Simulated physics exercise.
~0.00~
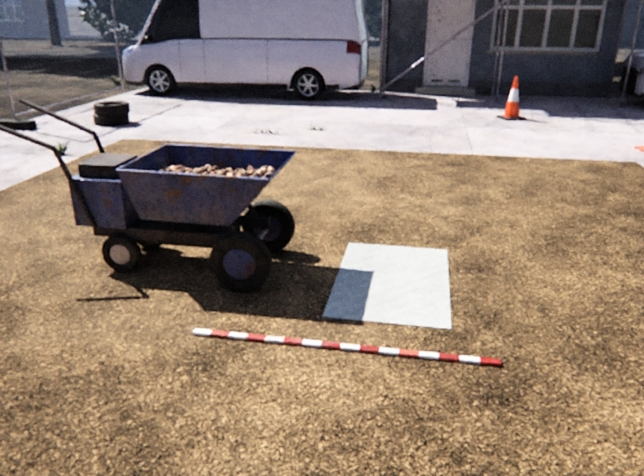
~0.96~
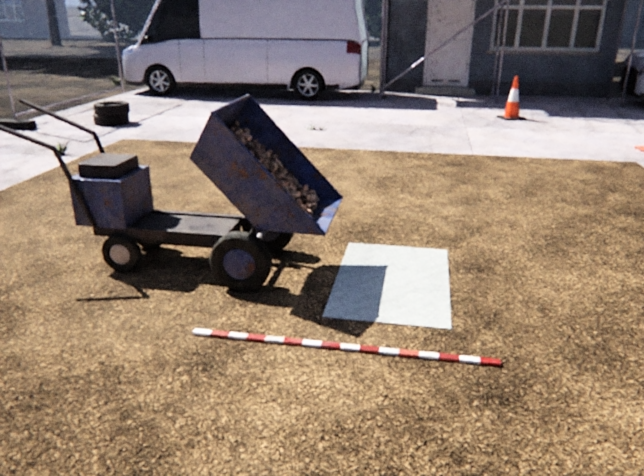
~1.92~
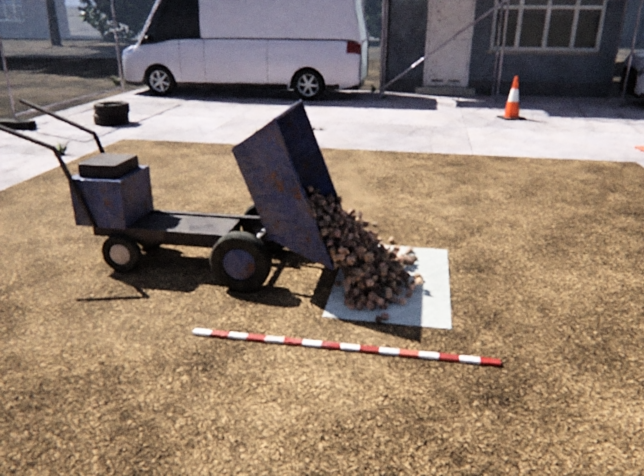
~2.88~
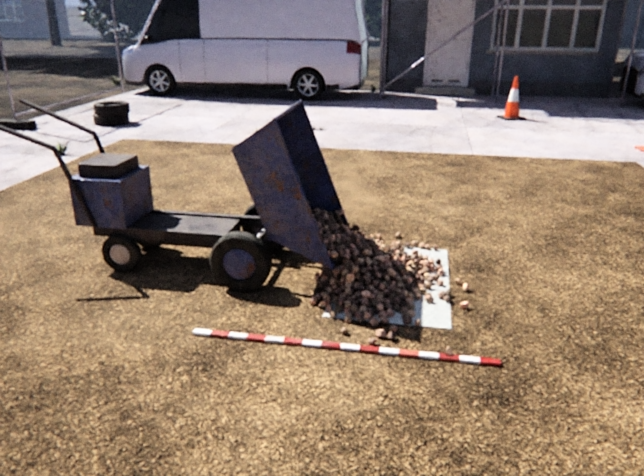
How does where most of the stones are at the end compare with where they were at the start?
At the start the stones were all up in the barrow's tray, but by the end most of them lay lower down and further right, in a heap on the pale sheet.
